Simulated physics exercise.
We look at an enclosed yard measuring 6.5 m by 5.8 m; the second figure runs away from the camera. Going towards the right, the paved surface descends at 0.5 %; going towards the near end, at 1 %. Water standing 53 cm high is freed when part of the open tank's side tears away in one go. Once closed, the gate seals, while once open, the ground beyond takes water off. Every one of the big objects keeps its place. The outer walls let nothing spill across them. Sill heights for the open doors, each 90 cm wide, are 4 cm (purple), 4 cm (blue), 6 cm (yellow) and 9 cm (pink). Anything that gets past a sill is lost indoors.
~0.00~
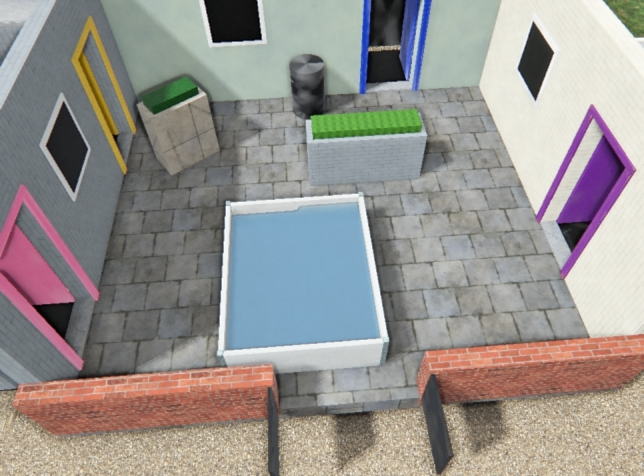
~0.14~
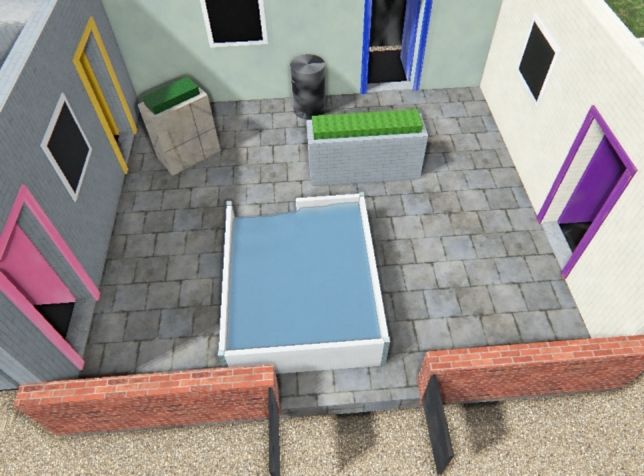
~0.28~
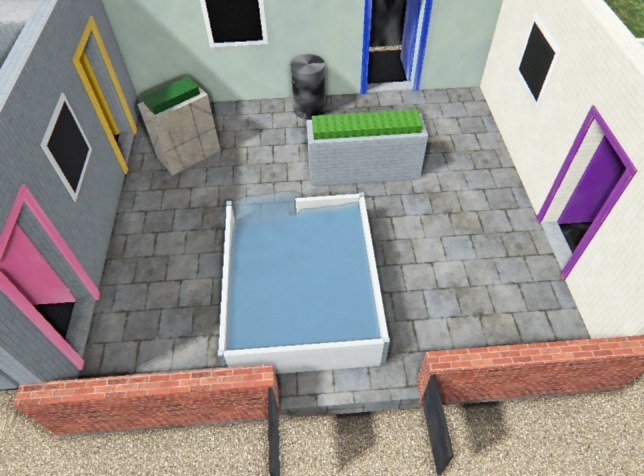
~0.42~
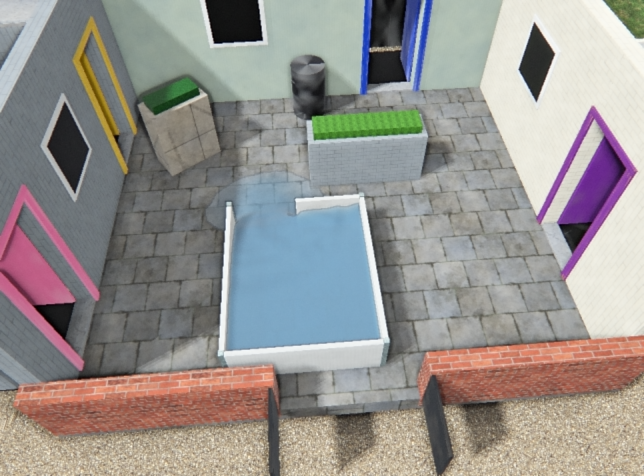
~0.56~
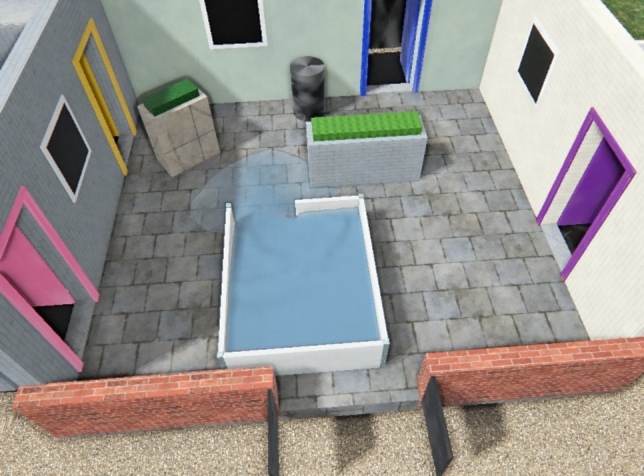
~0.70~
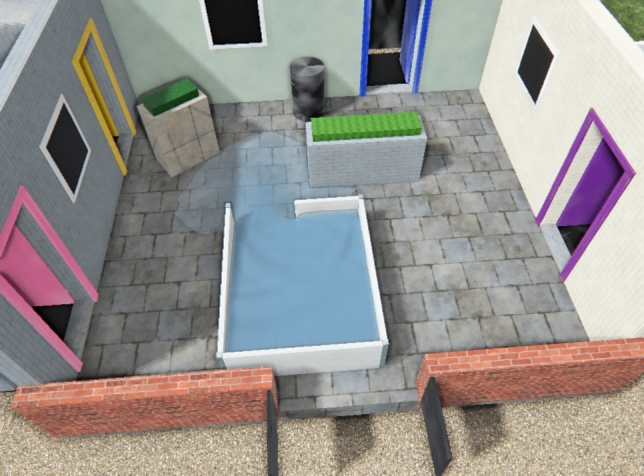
Water in a white open tank pours out through a gap that opens in the left part of its far side, then spreads in a thin sheet across the grey paving toward the stone planter and the pale green wall.
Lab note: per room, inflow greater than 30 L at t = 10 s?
Purple door no; blue door no; yellow door yes; pink door no.
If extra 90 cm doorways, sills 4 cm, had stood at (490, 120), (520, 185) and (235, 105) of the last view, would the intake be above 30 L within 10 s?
In sequence the answers are more than that, less than that and more than that.
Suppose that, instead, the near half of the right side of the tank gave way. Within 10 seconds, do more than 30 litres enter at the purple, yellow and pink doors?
Then it goes purple too high, yellow fine, pink fine.
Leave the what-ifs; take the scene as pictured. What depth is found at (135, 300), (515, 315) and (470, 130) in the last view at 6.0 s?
3, 0 and 8 cm.
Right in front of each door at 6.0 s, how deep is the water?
Centimetres: Purple 2 / blue 6 / yellow 10 / pink 4.
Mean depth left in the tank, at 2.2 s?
Average depth: About 34 cm.
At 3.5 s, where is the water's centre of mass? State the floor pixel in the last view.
(270, 213).
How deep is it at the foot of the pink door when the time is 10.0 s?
The depth comes to around 9.0 centimetres.
After 1.4 s water covers 20 % of the floor and is deepest (28 cm) near (253, 223); purple door not reached, blue door not reached, yellow door not reached, pink door not reached.
After 2.2 s water covers 25 % of the floor and is deepest (28 cm) near (254, 106); purple door not reached, blue door not reached, yellow door 4 cm at the sill, 0 L in, pink door not reached.
After 3.5 s water covers 40 % of the floor and is deepest (22 cm) near (245, 107); purple door not reached, blue door 3 cm at the sill, 1 L in, yellow door 11 cm at the sill, 2 L in, pink door 1 cm at the sill, 0 L in.
After 6.0 s water covers 70 % of the floor and is deepest (16 cm) near (207, 109); purple door 2 cm at the sill, 0 L in, blue door 6 cm at the sill, 2 L in, yellow door 10 cm at the sill, 45 L in, pink door 4 cm at the sill, 0 L in.
After 10.0 s water covers 95 % of the floor and is deepest (12 cm) near (132, 403); purple door 3 cm at the sill, 0 L in, blue door 4 cm at the sill, 5 L in, yellow door 7 cm at the sill, 62 L in, pink door 9 cm at the sill, 2 L in.
